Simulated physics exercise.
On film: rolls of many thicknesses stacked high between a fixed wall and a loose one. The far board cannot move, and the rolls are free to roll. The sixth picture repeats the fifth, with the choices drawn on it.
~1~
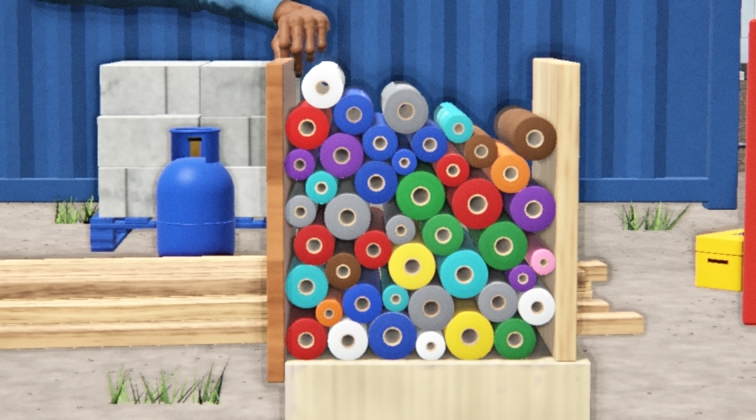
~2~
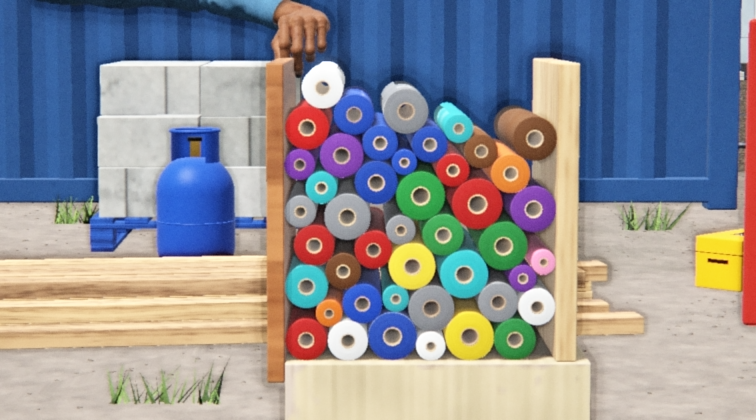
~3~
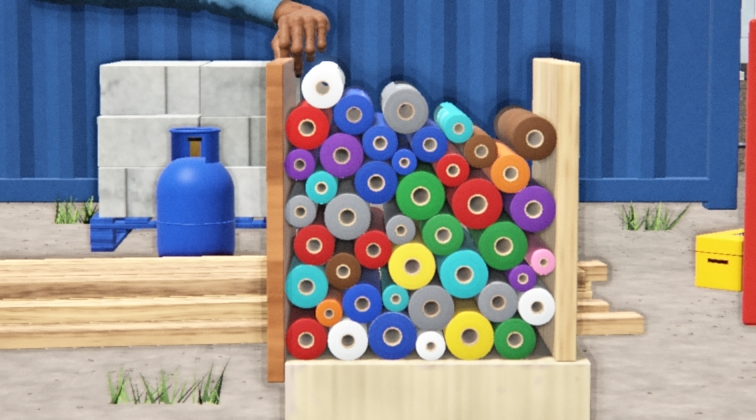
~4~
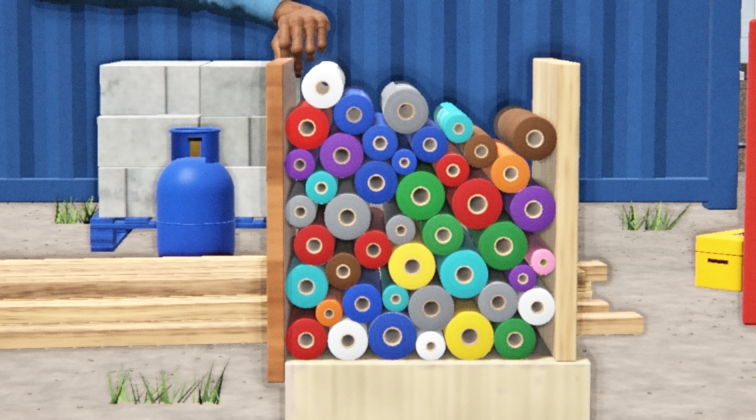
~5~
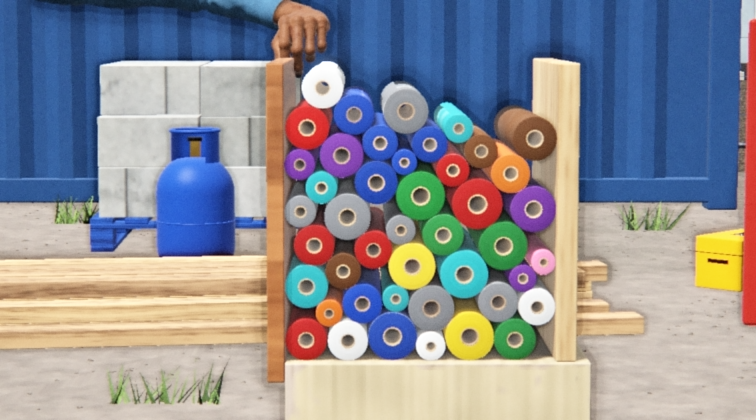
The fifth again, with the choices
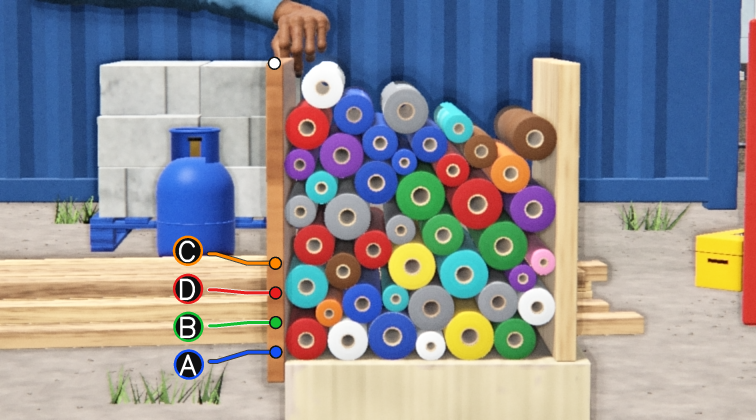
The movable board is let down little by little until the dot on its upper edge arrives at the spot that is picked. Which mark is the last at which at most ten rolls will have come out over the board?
Mark C is as low as it can go.
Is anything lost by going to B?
Yes.
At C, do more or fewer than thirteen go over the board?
At C, fewer than thirteen.
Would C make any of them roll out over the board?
Yes.
On the marked copy, A at (276, 352); B at (276, 322); C at (276, 263); D at (276, 293); the white dot at (275, 63).
With C. Early on, top of the board (284, 146).
Further on, top of the board (284, 241).
At the end, top of the board (284, 263), nine out over the board.
As for the rest, A more than ten out over the board; B more than ten out over the board; D more than ten out over the board.
